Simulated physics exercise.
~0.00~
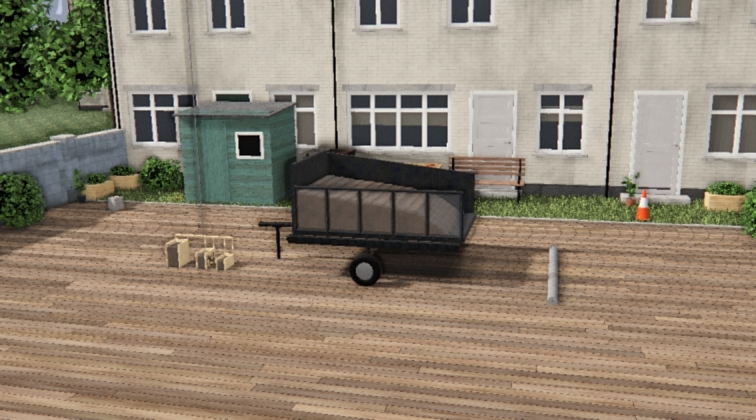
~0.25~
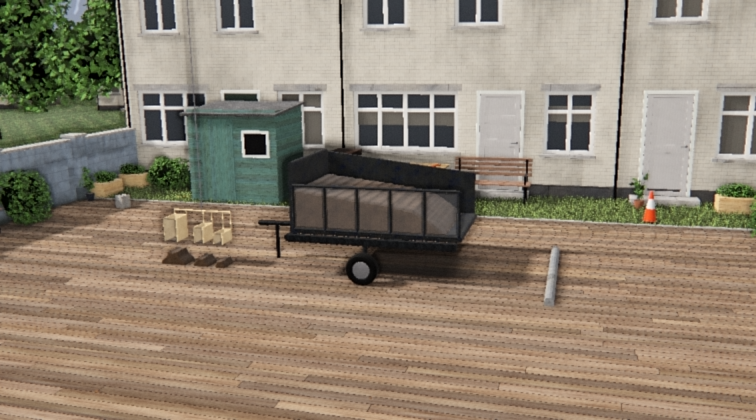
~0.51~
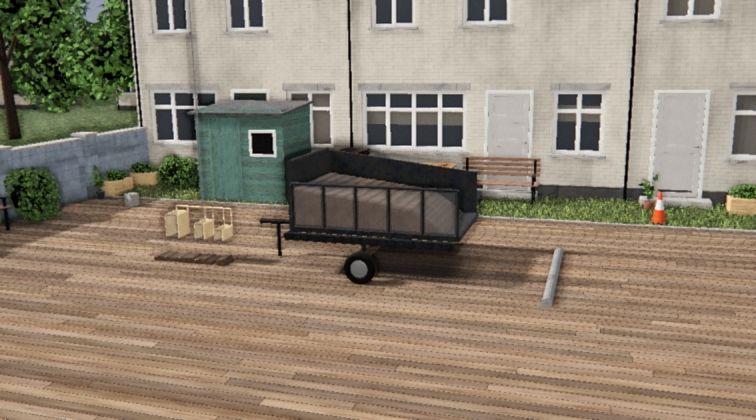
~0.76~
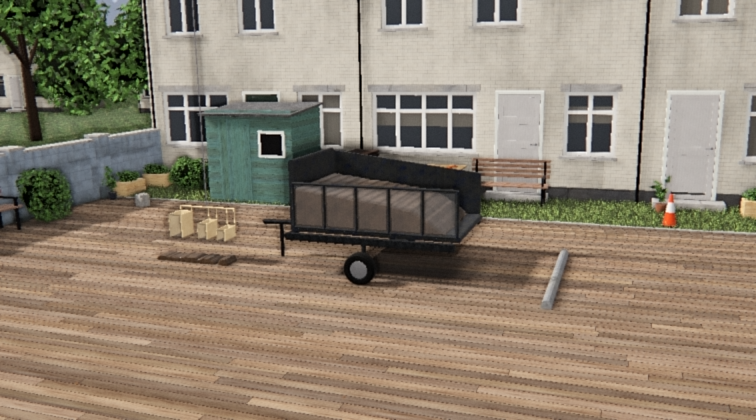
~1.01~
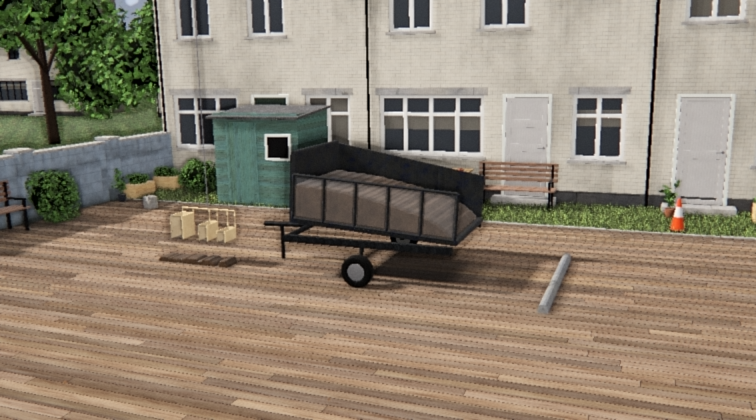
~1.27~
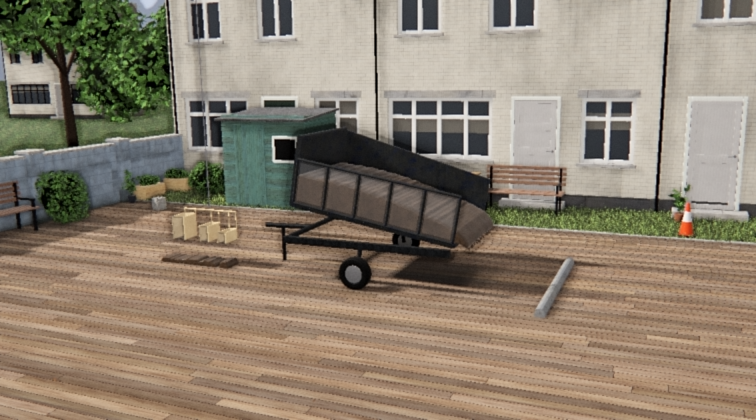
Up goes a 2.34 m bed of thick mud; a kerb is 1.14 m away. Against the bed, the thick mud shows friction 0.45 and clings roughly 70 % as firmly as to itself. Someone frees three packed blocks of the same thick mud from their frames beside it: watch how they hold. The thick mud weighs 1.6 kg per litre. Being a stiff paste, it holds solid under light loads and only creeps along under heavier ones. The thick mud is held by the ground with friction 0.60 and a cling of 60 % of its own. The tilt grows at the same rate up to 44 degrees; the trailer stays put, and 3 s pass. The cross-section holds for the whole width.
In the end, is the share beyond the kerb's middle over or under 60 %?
Expected outcome, exceeding 60 %.
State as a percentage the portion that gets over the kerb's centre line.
70 %.
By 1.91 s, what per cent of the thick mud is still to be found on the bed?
It comes to around 65 percent.
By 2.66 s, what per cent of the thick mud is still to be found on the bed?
It works out at roughly 16 percent.
By 1.91 s, the tilt is 25 degrees, 65 % is on the bed and 1 % past the kerb's middle.
By 2.66 s, the tilt is 42 degrees, 16 % is on the bed and 38 % past the kerb's middle.
By 3.42 s, the tilt is 44 degrees, none is on the bed and 67 % past the kerb's middle.
By 4.17 s, the tilt is 44 degrees, none is on the bed and 69 % past the kerb's middle.
By 5.87 s, at the end, the tilt is 44 degrees, none is on the bed and 69 % past the kerb's middle.
